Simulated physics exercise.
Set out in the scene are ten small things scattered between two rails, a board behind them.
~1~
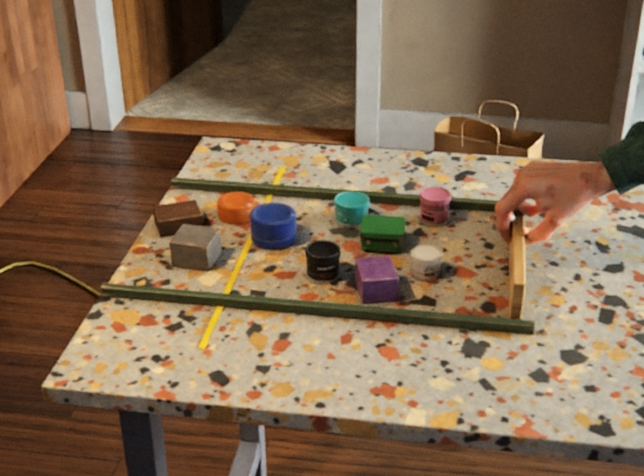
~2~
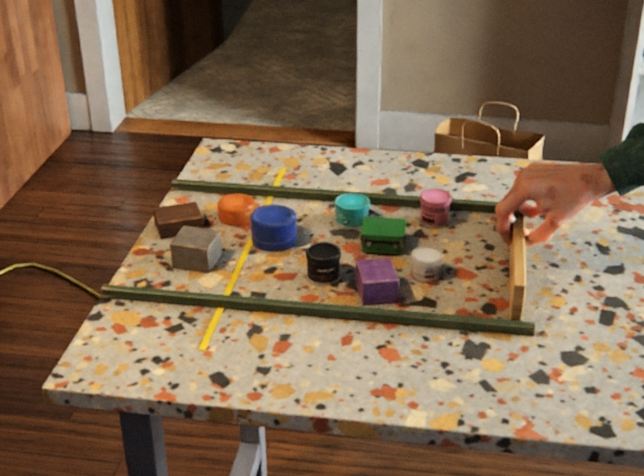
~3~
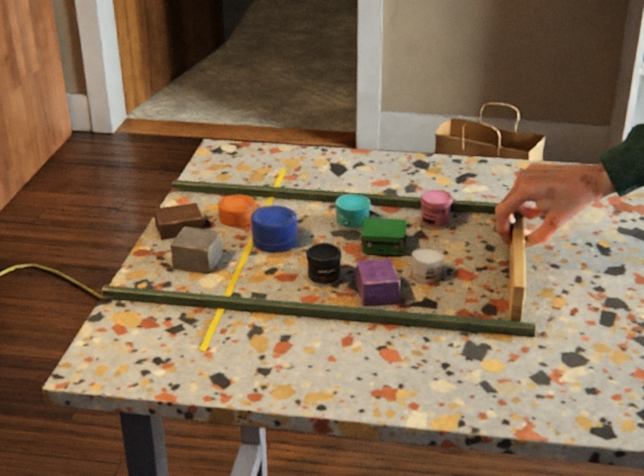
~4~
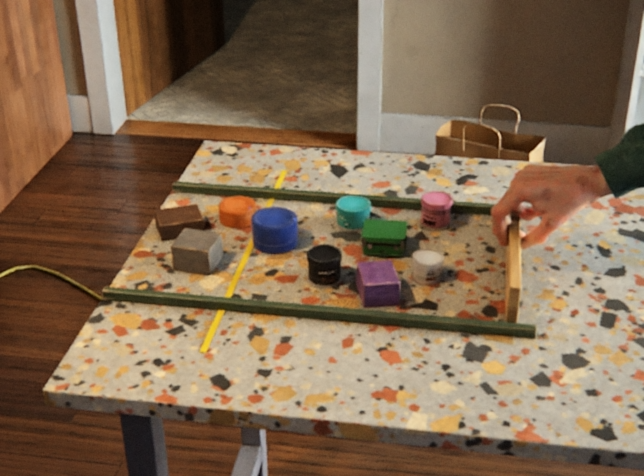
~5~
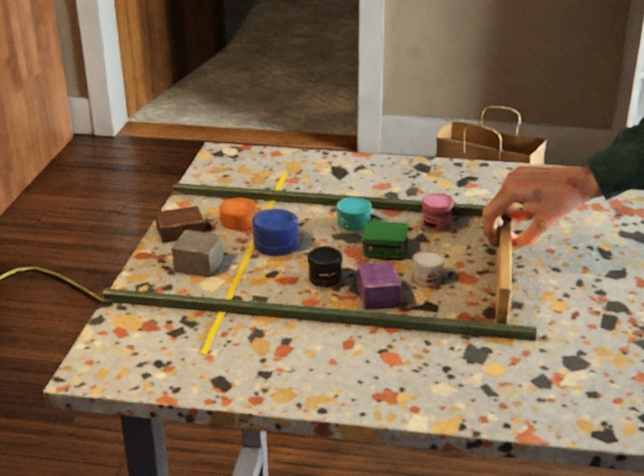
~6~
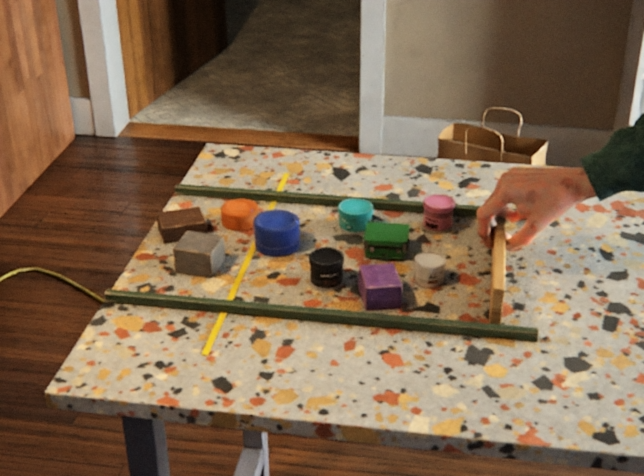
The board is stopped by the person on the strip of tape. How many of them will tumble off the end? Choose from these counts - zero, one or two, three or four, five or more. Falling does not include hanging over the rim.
Count: Zero.
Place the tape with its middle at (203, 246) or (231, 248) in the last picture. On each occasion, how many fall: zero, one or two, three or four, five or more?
Lab note - count per position: Either one or two; 1 or 2.
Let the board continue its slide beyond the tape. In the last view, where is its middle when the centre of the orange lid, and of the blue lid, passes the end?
When the orange lid crosses, the middle is near (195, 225); when the blue lid crosses, near (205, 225).
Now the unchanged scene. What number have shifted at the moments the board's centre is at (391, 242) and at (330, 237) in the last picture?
Note: First position 5; second position 7.
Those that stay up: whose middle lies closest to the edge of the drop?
It is the brown block.
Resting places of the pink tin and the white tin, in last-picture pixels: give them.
Final positions - pink tin around (256, 197), white tin around (232, 253).
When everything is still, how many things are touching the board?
5 are in contact with it.
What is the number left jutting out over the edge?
1 of them.
A little later, none off yet; brown block at rest near (182, 225); grey block at rest near (200, 254); orange lid at rest near (240, 214).
When it is over, the number that fall off is zero.
